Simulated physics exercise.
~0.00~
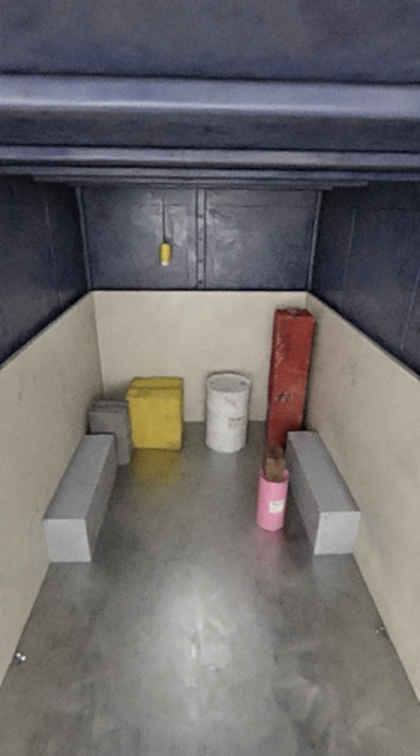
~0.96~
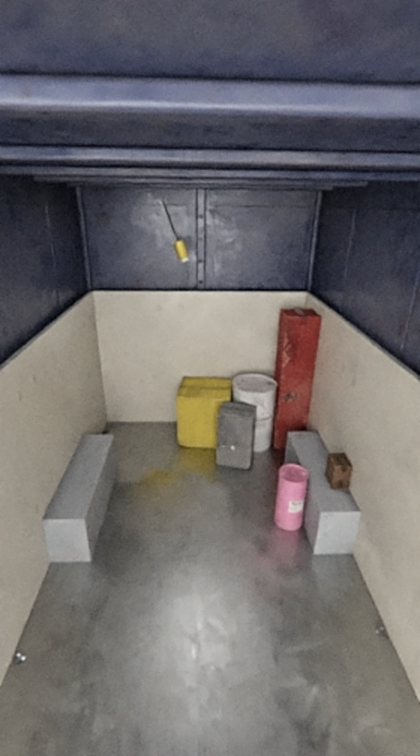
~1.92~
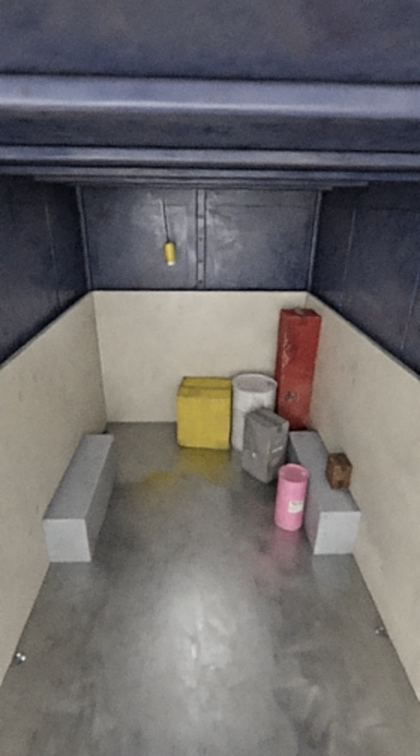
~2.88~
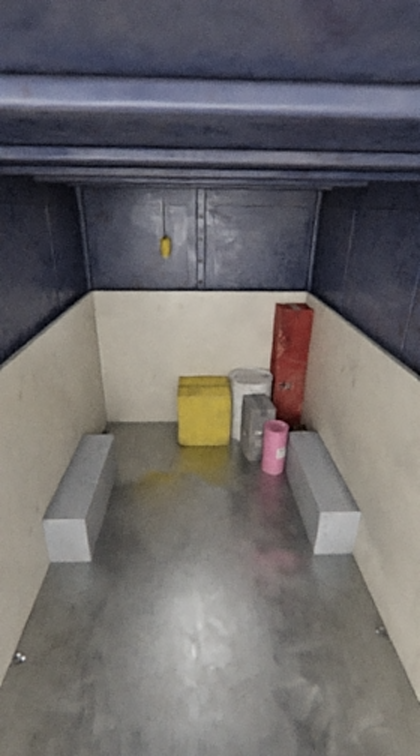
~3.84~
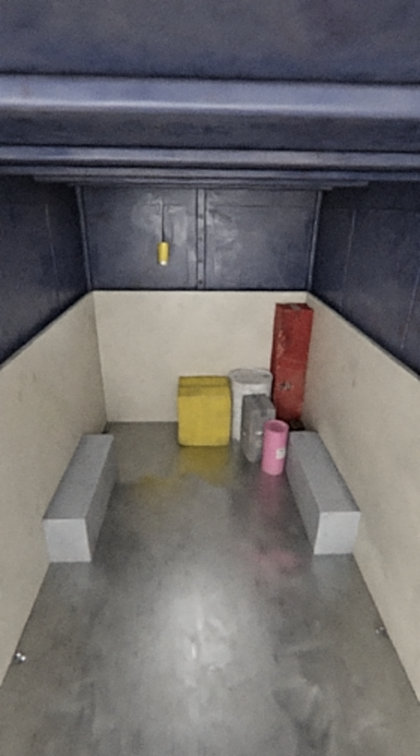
Loose boxes, a drum and a pink canister slide right, then some shift towards the back.
